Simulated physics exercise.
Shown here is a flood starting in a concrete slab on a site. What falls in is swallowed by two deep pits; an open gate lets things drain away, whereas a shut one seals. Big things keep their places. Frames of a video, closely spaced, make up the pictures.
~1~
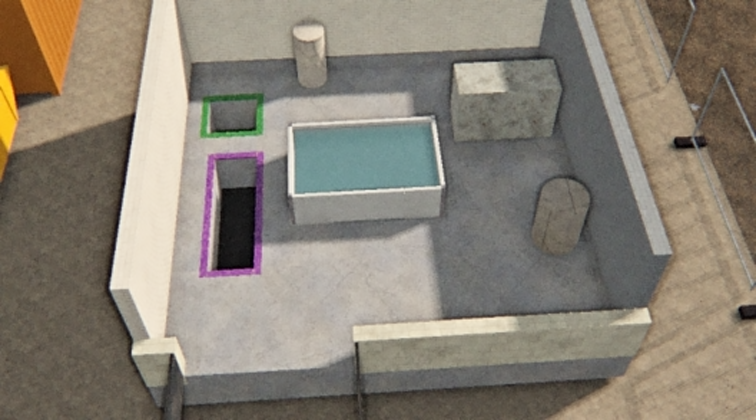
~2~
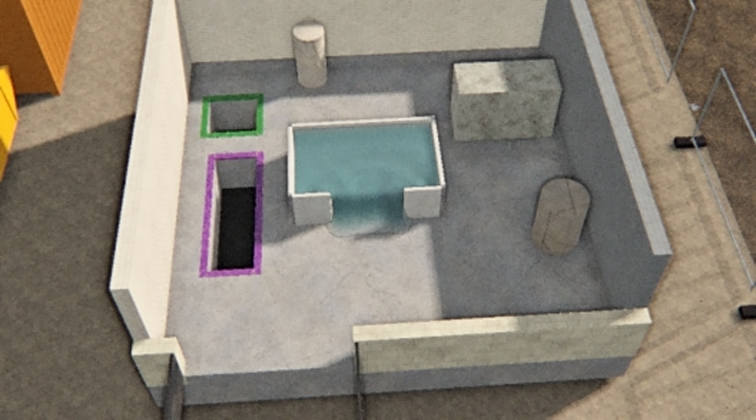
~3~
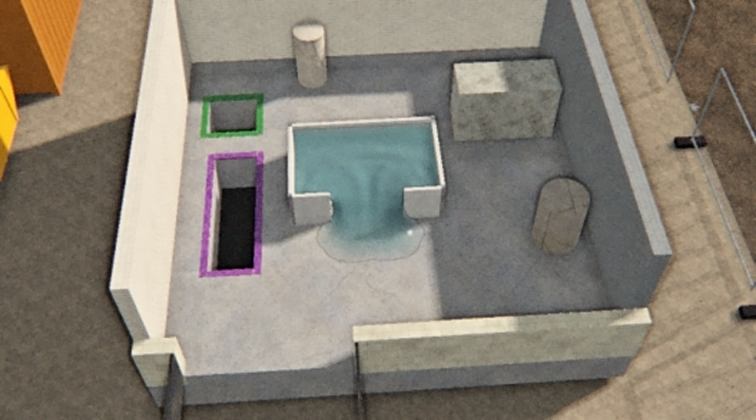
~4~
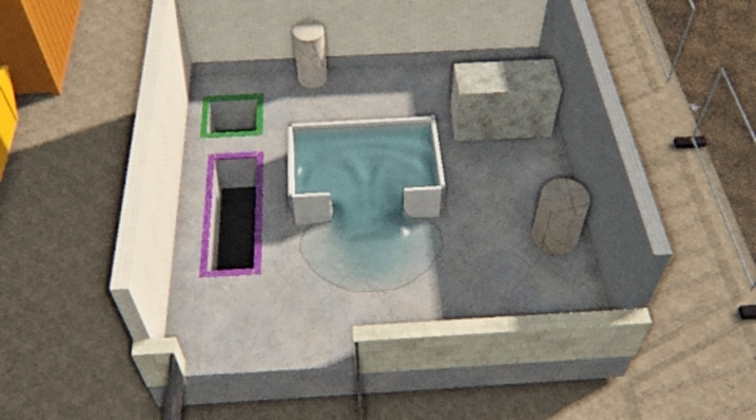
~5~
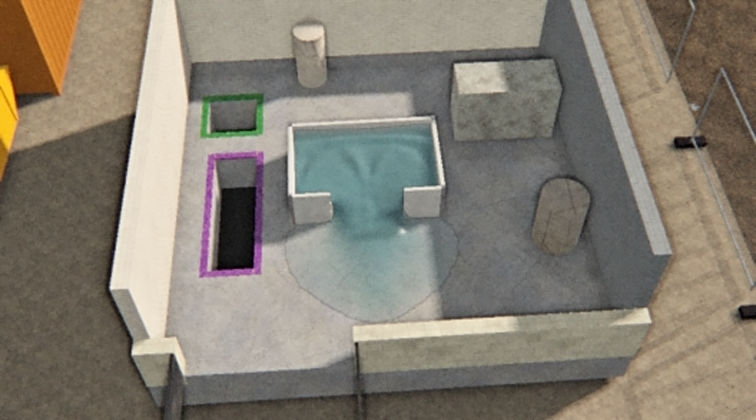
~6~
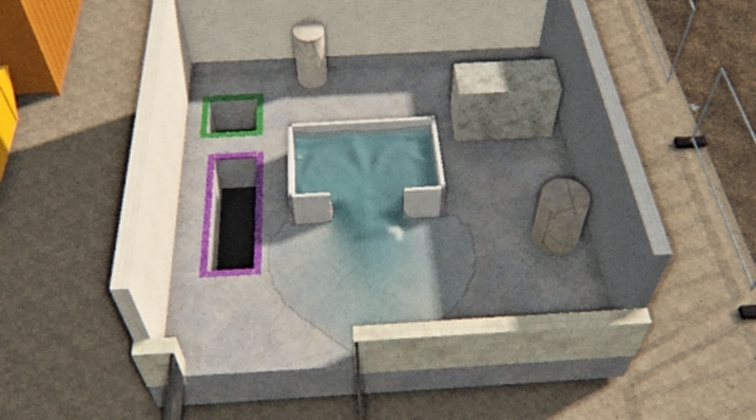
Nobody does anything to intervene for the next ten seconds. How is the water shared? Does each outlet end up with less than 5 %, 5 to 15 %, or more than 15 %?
The gate gets a big share of it - past fifteen per cent; the green pit gets hardly any of it - below five per cent; the purple pit gets hardly any of it - below five per cent.
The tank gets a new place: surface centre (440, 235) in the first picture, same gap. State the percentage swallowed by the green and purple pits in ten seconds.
The green pit gets 2 per cent, the purple pit 20 per cent.
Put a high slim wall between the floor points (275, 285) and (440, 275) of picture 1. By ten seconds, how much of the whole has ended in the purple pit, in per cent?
Share for purple - 35 in a hundred.
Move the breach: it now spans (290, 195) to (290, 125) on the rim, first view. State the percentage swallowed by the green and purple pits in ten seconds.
Green: 6 percent; purple: 85 percent.
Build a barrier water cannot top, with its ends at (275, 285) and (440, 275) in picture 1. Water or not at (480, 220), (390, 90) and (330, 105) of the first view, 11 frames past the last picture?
In the order you listed them: Soaked, unsoaked, unsoaked.
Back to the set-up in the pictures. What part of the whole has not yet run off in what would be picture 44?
I'd say around 70 per cent.
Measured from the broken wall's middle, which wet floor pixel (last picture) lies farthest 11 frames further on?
My pick would be pixel (607, 335).
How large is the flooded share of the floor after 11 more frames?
30 %.
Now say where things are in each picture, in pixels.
The first frame shows still water in the water tank at (364, 158).
In the second frame, the front is at (408, 225), out from the gap at (367, 210).
In the third frame, water pours out at (367, 211) and has run to (414, 246).
In the fourth frame, water pours out at (367, 211) and has run to (406, 280).
In the fifth frame, the front is at (383, 318), out from the gap at (367, 210).
In the sixth frame, the front is at a hidden place, out from the gap at (367, 210).
A moment on, water covers 25 % of the floor; the gate 2 %, the green pit 0 %, the purple pit 0 %.
Next, water covers 30 % of the floor; the gate 10 %, the green pit 0 %, the purple pit 0 %.
Then, water covers 35 % of the floor; the gate 20 %, the green pit 0 %, the purple pit 0 %.
Later, water covers 50 % of the floor; the gate 30 %, the green pit 0 %, the purple pit 0 %.
In the end, water covers 65 % of the floor; the gate 39 %, the green pit 0 %, the purple pit 2 %.
